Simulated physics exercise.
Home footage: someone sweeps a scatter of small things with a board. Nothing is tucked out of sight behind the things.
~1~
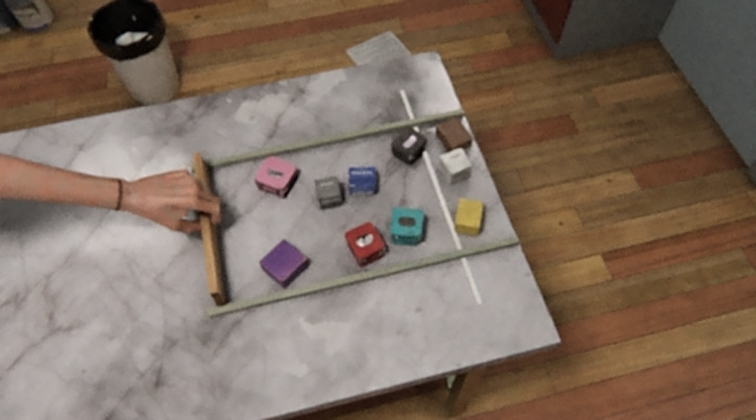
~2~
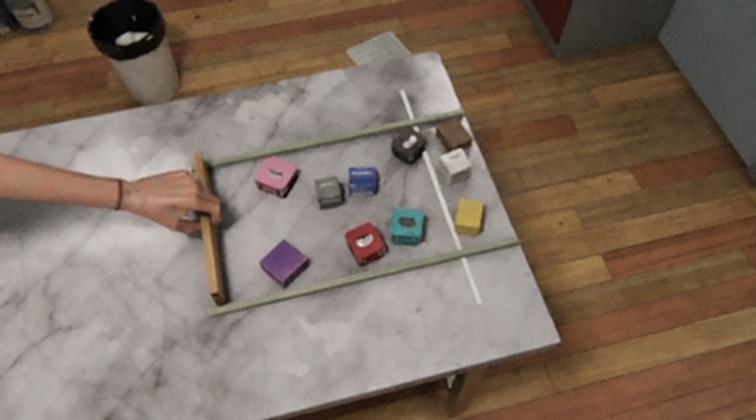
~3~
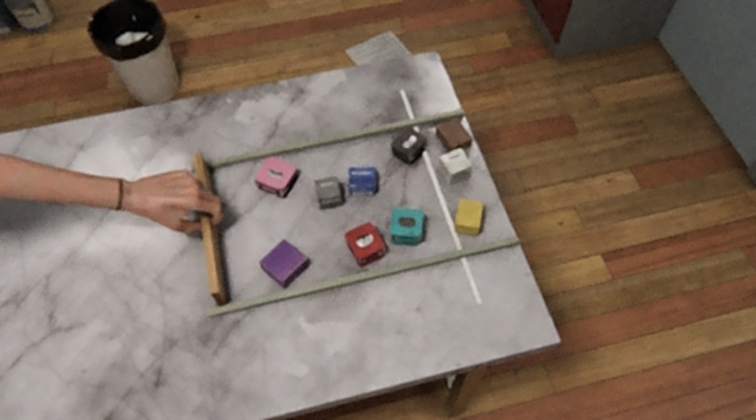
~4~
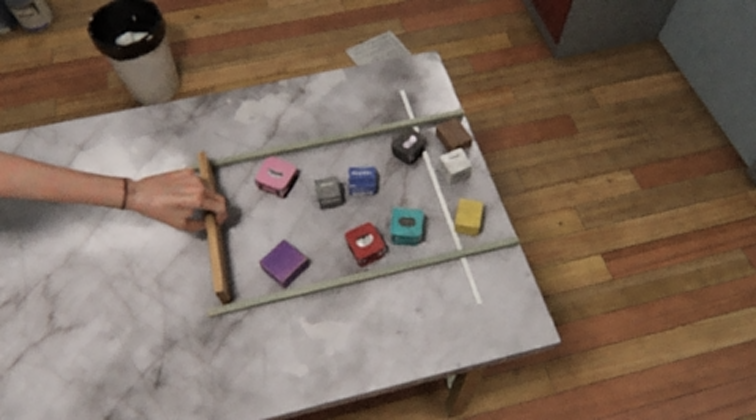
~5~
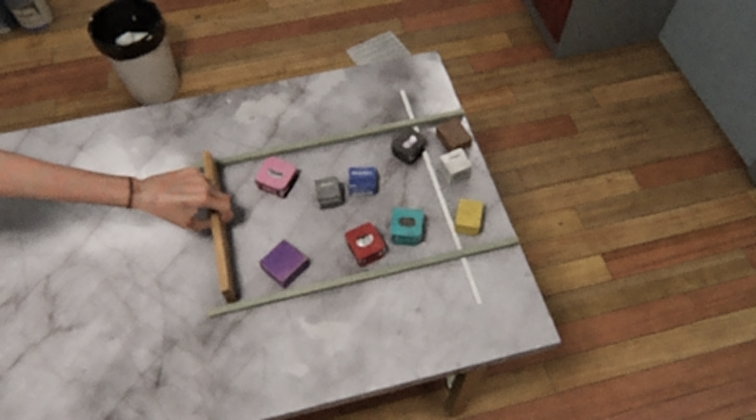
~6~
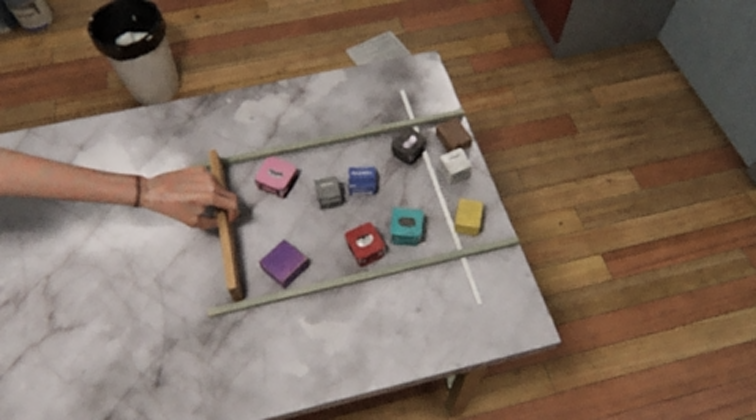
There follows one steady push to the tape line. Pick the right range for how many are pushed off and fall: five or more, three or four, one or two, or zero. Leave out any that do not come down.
The right range is three or four.
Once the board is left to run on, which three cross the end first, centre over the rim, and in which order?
They are the yellow block, then the turquoise case, then the brown block.
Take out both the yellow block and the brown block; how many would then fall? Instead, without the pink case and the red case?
The number is 2 for the first case and 1 for the second.
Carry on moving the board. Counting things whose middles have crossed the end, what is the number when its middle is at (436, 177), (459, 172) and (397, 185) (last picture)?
4; 7; 1.
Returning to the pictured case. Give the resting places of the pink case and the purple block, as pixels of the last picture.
Around (436, 136) and around (472, 230).
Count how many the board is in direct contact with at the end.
Number in contact with it: 3.
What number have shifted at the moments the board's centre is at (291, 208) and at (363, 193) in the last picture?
So far 2, and 7 at the second.
Soon after, none off yet; brown block at rest near (454, 136); white box at rest near (455, 167); yellow block at rest near (468, 217).
By the end, the number that fall off is three or four; fallen, turquoise case, yellow block, white box and brown block.
